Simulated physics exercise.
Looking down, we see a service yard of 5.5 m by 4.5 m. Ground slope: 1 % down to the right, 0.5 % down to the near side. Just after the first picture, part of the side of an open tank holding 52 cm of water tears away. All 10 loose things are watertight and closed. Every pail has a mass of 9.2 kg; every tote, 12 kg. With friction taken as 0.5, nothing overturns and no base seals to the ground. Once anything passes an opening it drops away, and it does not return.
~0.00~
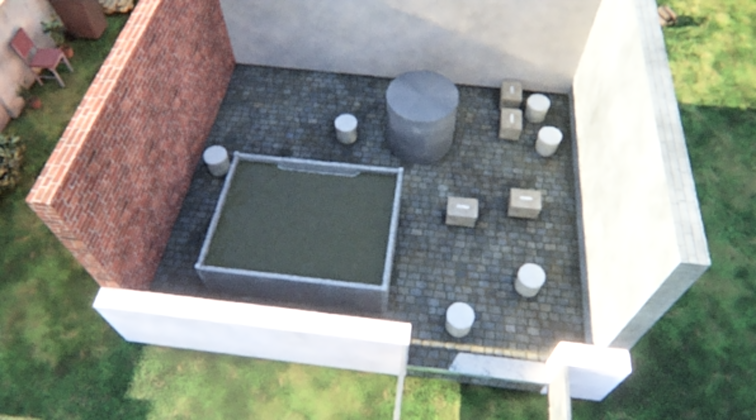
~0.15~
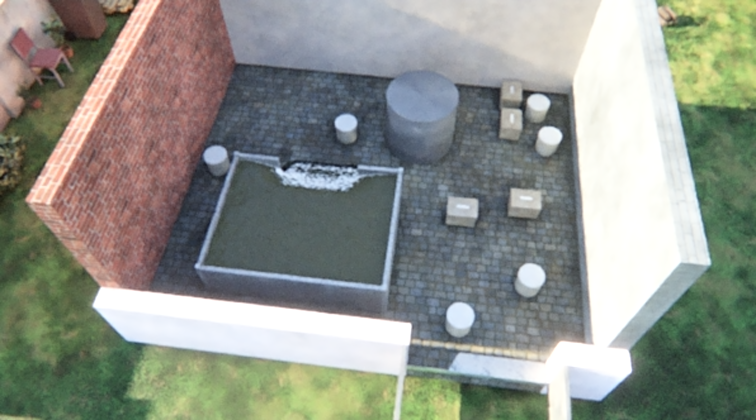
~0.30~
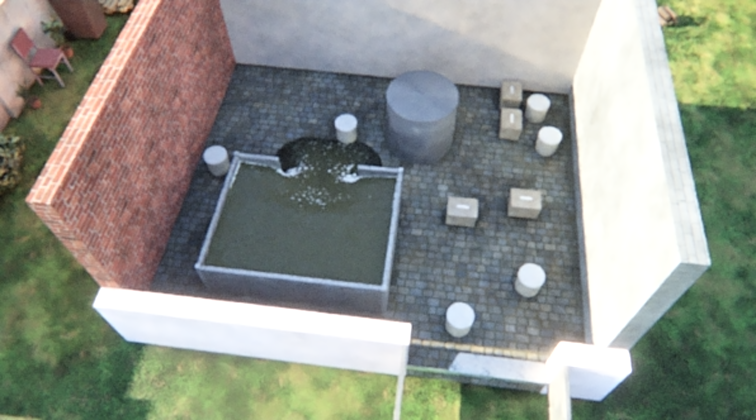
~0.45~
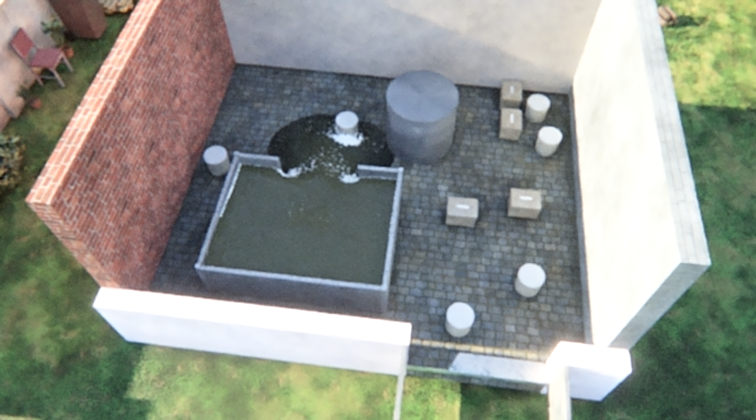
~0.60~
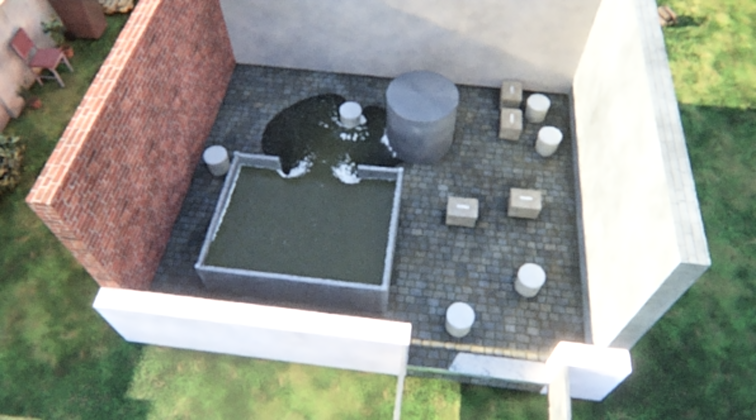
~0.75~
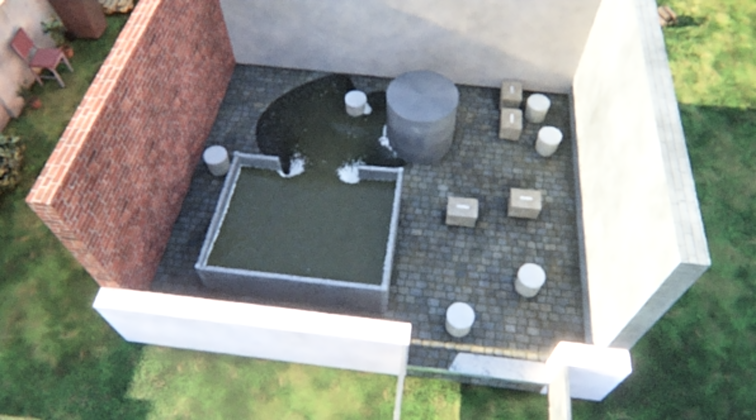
The footage shows a walled, paved yard from above as part of a rectangular tank's far side gives way and dark water pours out, spreading across the paving around a white pail and pushing it slightly toward the back wall.
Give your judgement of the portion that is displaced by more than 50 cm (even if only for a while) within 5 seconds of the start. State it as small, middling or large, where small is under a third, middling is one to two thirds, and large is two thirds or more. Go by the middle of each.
Middling.
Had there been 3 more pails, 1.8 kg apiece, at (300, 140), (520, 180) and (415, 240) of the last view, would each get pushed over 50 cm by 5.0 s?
Taking them one by one: It goes beyond, then it goes beyond, then it stays within.
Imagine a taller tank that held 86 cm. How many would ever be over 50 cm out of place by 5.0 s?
You'd get 8 in that case.
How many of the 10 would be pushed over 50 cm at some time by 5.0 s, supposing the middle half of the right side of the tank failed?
In that case the number is 8.
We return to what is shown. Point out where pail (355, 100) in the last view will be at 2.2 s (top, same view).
Position: About (402, 71).
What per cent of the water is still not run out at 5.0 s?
Still held: Near 100 %.
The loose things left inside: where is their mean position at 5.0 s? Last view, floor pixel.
At about (486, 214).
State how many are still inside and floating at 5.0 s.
At that moment it comes to 1.
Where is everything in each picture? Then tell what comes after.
In the first picture, a pail at (346, 123), on the bottom; a pail at (532, 275) rests on the ground; water covers 3.7 m2; 0 of 10 have shifted.
In the second picture, a pail at (346, 123), on the bottom; a pail at (532, 275), on the bottom; 4.3 m2 under water; 0 of 10 have shifted.
In the third picture, a pail at (346, 123) rests on the ground; a pail at (532, 275), on the bottom; 4.9 m2 under water; 0 of 10 have shifted.
In the fourth picture, a pail at (347, 120) rests on the ground, 6 cm from its start; a pail at (532, 275), on the bottom; water covers 5.6 m2; 1 of 10 have shifted.
In the fifth picture, a pail at (350, 110) rests on the ground, 26 cm from its start; a pail at (532, 275), on the bottom; water covers 6.4 m2; 1 of 10 have shifted.
In the sixth picture, a pail at (356, 99), on the bottom, 51 cm from its start; a pail at (532, 275) rests on the ground; 7.2 m2 under water; 1 of 10 have shifted.
After 1.1 s 1 of 10 are over 50 cm from their spots; 0 afloat.
After 2.2 s 1 of 10 are over 50 cm from their spots; 1 afloat.
After 3.5 s 3 of 10 are over 50 cm from their spots; 2 afloat.
After 5.0 s 5 of 10 are over 50 cm from their spots, and 5 have been at some point; 1 afloat.
